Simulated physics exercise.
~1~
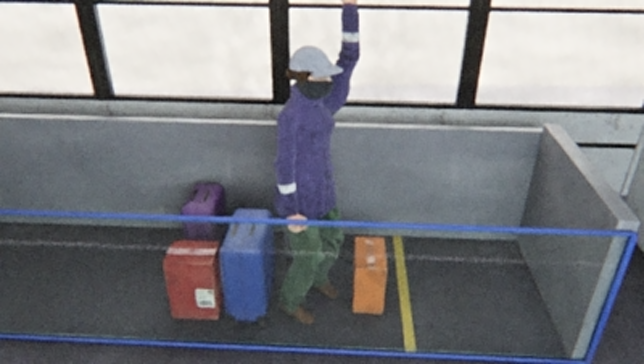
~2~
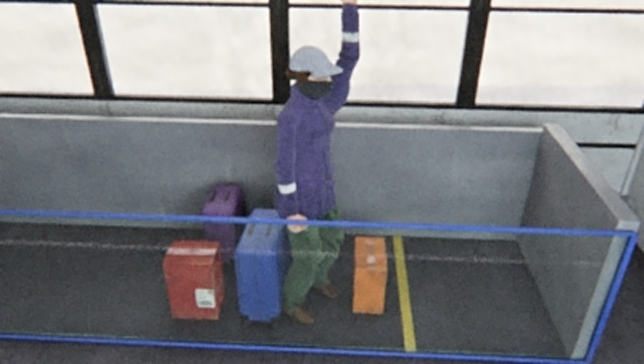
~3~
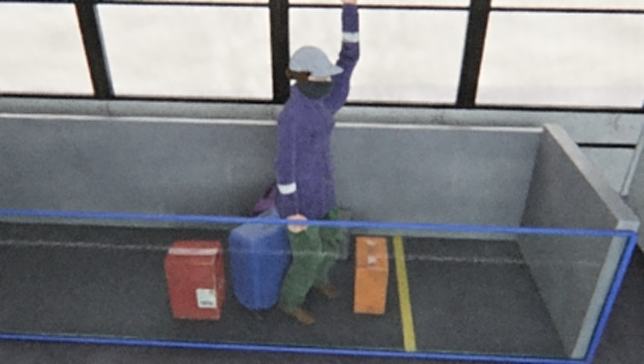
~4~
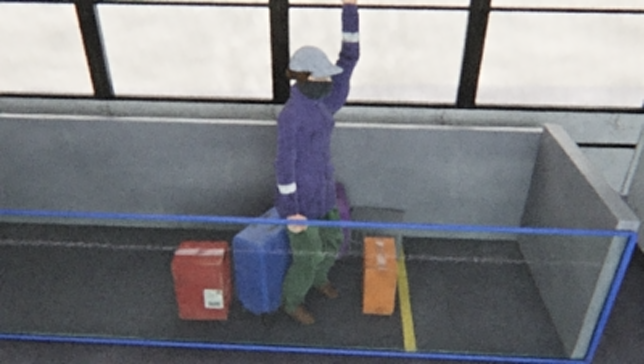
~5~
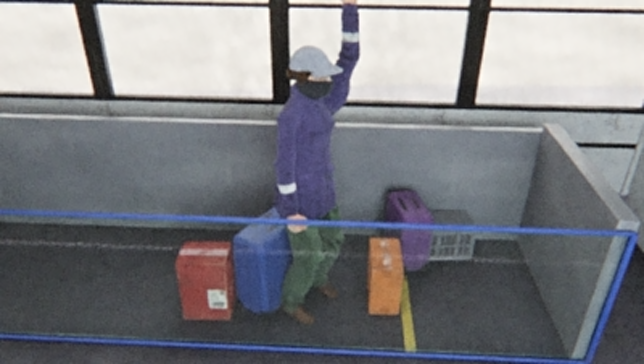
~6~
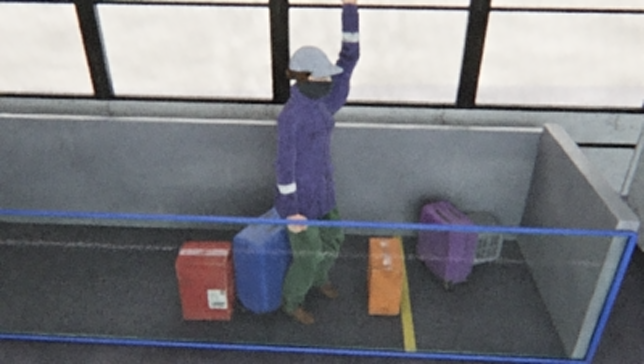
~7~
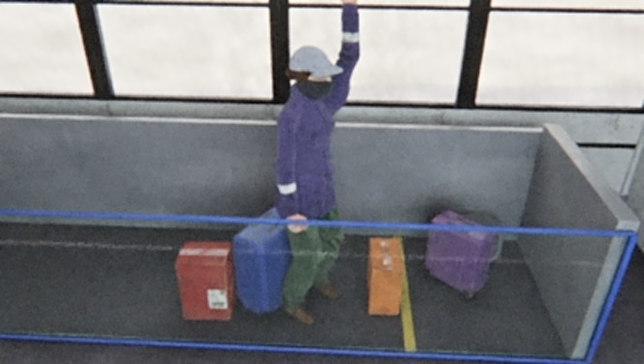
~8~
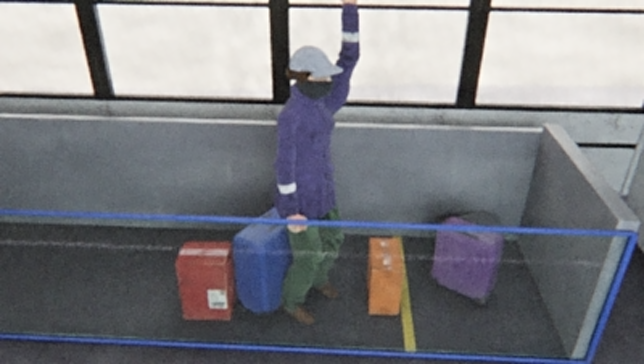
A purple suitcase rolls right behind a standing passenger and stops beyond the yellow line.
